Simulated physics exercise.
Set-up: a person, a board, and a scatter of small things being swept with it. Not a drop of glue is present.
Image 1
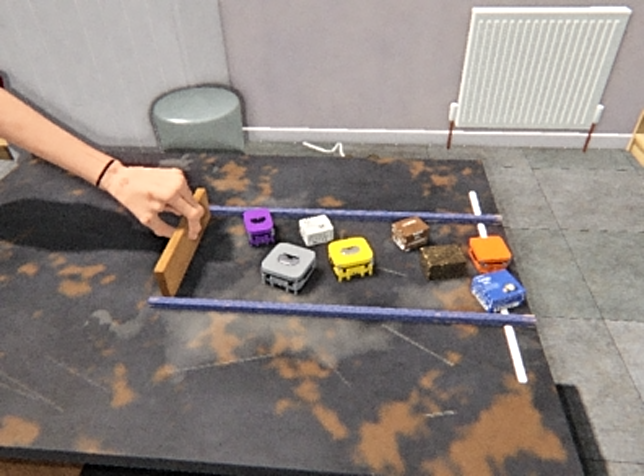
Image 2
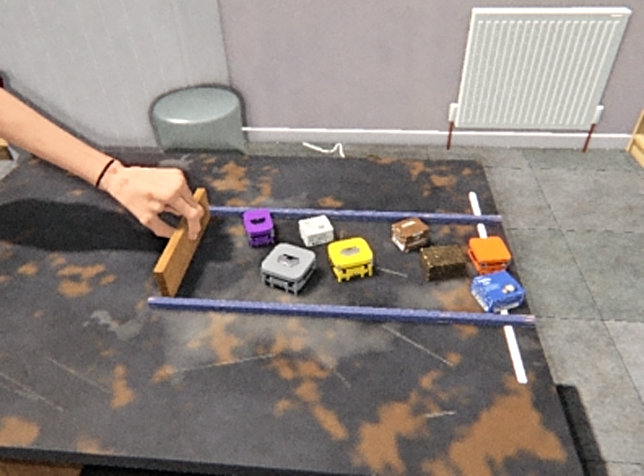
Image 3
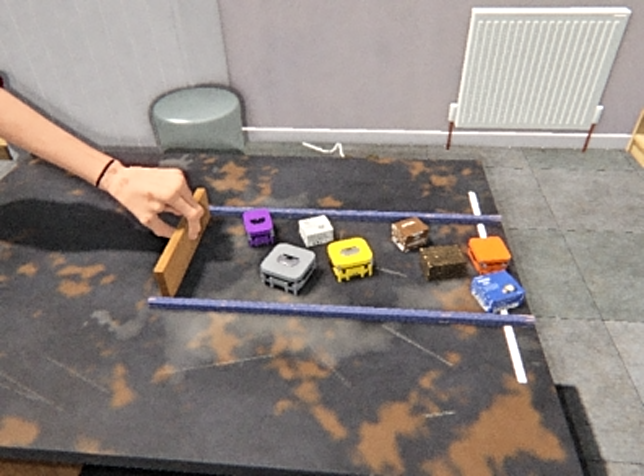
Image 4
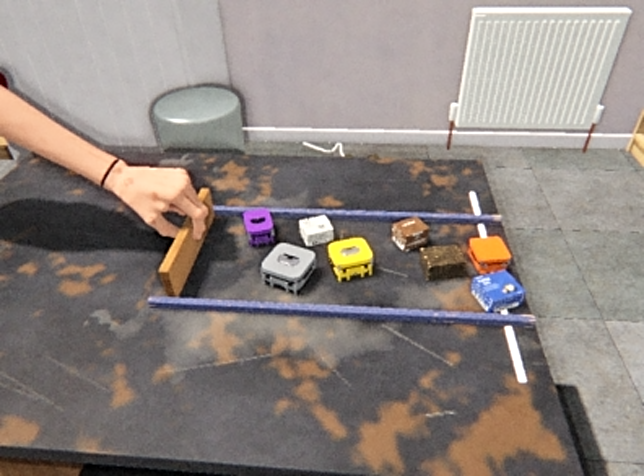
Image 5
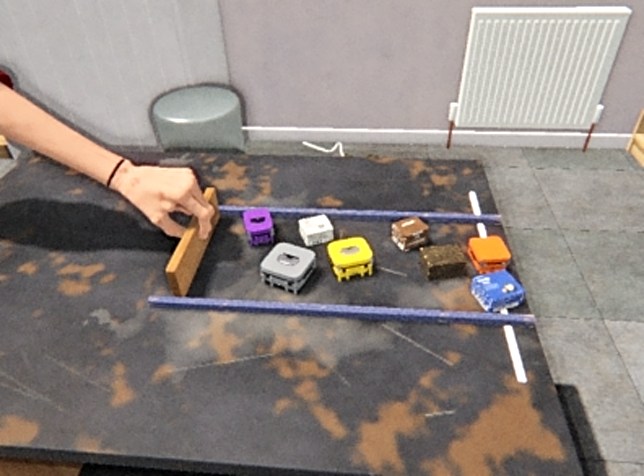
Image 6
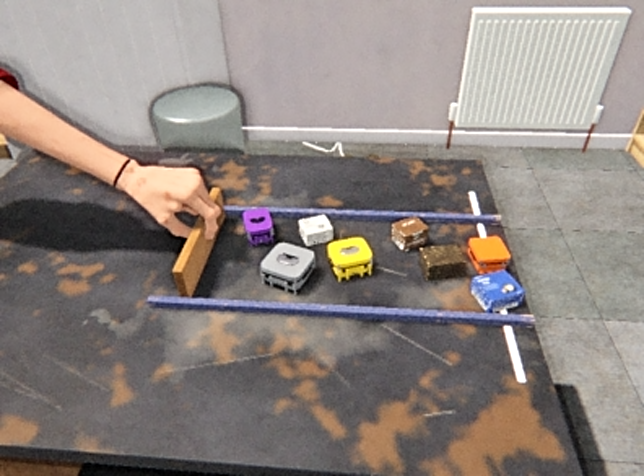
Hand holding a wooden board upright on a dark, worn table, then shifting it slightly right toward small colourful cases between blue rails.
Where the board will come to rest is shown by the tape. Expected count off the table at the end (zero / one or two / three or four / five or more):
After that push five at the least come off the table.
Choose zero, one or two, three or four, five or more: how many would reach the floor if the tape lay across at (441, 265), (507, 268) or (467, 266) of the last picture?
Just one or two; more than four; 5 or more.
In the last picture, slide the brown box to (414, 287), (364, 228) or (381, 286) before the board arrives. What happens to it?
Results by place: It remains there; it does not stay; it remains there.
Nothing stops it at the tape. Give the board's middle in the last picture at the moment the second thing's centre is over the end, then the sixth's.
The middle is at about (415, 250), later at about (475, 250).
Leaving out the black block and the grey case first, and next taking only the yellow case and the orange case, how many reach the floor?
Falls come to 3 the first time and 4 the other time.
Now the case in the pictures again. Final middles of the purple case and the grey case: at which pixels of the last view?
Near (501, 239) and (519, 274).
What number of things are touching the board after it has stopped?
2 are in contact with it.
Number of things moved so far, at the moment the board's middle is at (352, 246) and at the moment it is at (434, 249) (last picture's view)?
The count reaches 6 first and 8 second.
Soon after, none off yet; orange case at rest near (488, 255); blue box at rest near (497, 291); black block at rest near (442, 262).
Then, none off yet; orange case moved a little near (500, 255); blue box at rest near (497, 291); black block moved about its own width near (469, 265).
Further on, two off so far; orange case on the floor near (489, 469); blue box moved a little near (517, 296); black block falling near (540, 325).
At rest, the number that fall off is five or more; fallen, white box, yellow case, brown box, black block, blue box and orange case.
